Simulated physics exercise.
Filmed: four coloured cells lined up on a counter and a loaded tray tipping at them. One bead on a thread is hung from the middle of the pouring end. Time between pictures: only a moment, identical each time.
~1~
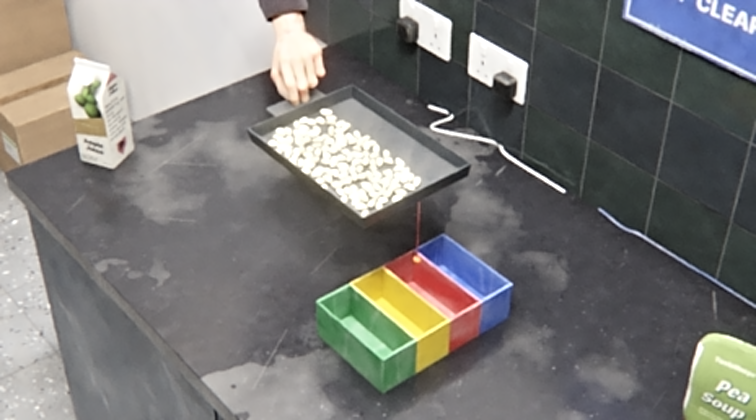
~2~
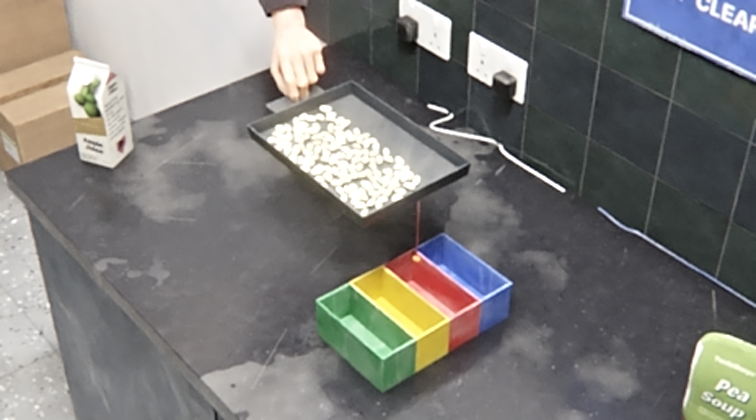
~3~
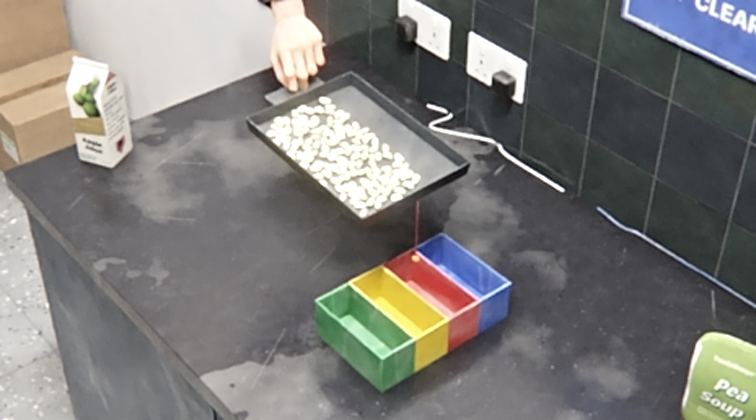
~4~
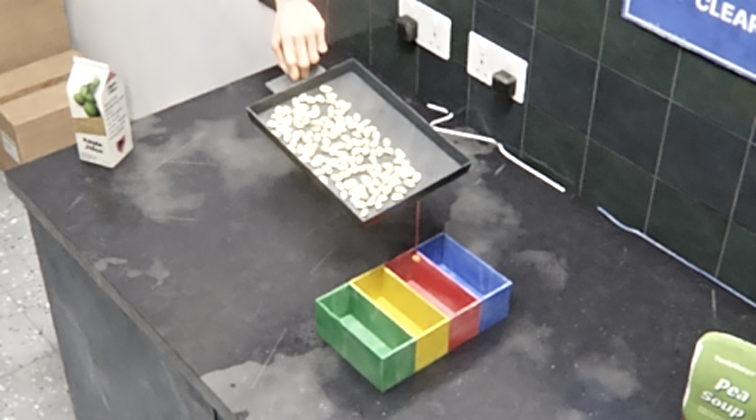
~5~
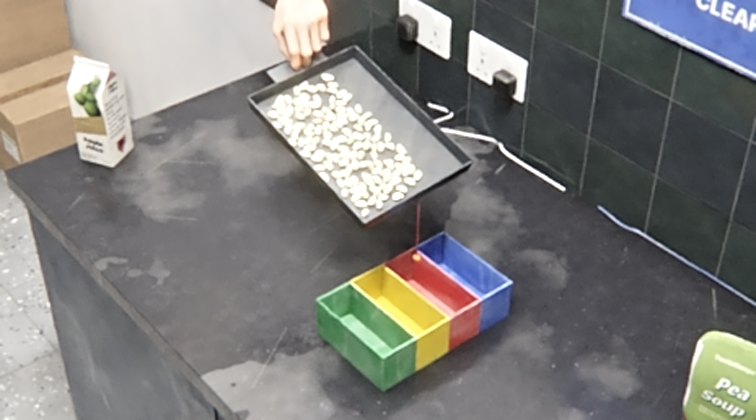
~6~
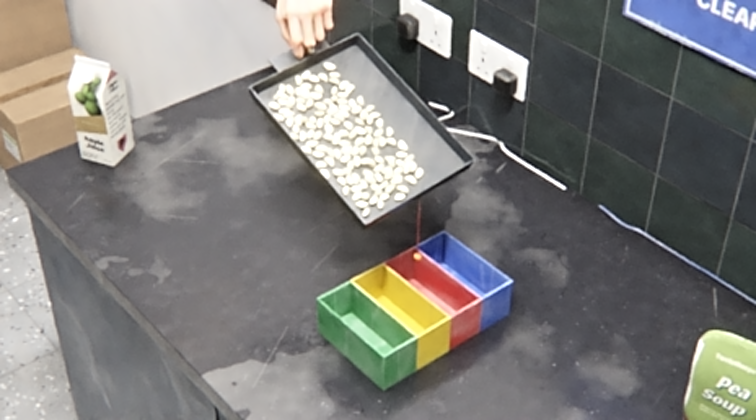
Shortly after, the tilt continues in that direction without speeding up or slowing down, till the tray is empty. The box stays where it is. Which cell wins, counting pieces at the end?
The yellow cell wins.
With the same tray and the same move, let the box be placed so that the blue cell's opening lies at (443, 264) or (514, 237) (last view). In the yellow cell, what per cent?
It would be near 50 per cent first and near 10 per cent second.
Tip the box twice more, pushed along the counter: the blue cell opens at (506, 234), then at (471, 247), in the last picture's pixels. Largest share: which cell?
So it's that green cell for the first shift and that green cell for the second.
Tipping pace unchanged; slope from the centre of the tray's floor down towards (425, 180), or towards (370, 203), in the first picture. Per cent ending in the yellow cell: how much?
The share is 0 per cent in the first and 50 per cent in the second.
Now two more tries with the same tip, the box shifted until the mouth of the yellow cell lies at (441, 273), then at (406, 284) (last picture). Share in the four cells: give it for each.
About 50 % and 90 %.
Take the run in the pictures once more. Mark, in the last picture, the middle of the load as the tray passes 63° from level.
The load's middle is around (377, 172).
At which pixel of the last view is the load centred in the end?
Roughly at (413, 335).
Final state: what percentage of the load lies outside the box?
Close to 0 per cent.
Soon after the last picture, tray tipped steeply; all on the tray.
A little later, tray tipped past a quarter turn; most on the tray; a small part in the yellow cell; a stray few in the green cell; a stray few in the red cell; a stray few in the blue cell; a small part falling or outside the box.
Later still, tray tipped past a quarter turn; about half in the yellow cell; about a quarter in the green cell; about a quarter in the red cell; a stray few in the blue cell; a stray few falling or outside the box.
At rest, tray tipped past a quarter turn; about half in the yellow cell; about a quarter in the green cell; about a quarter in the red cell; a stray few in the blue cell; a stray few outside the box.
